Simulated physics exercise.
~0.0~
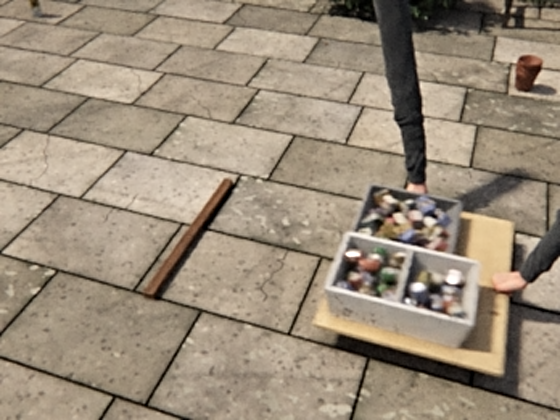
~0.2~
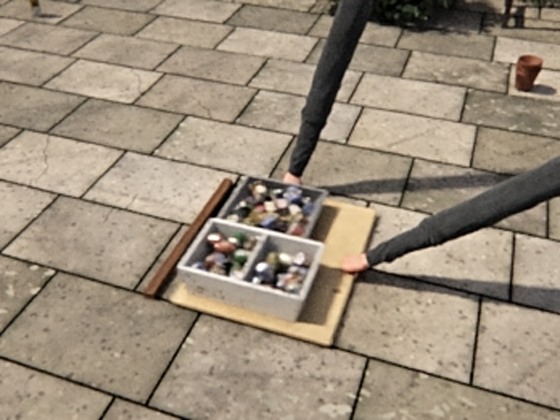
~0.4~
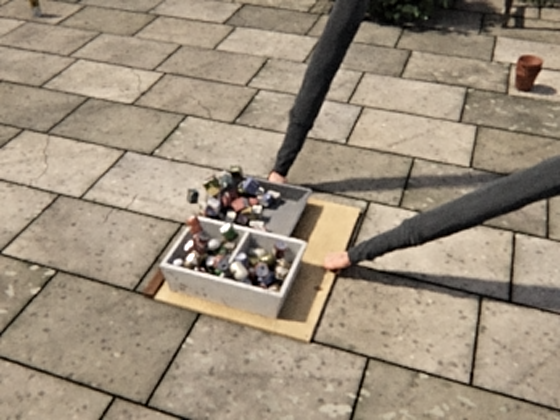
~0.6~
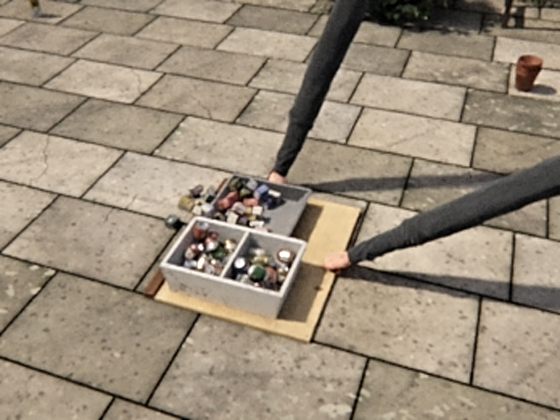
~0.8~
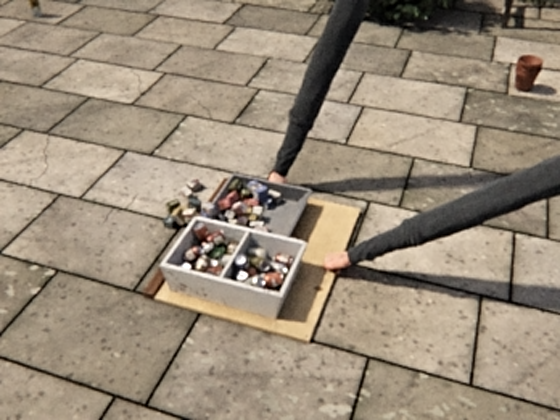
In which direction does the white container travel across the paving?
The white container travels to the left, riding on the board as the hands push it toward the batten.
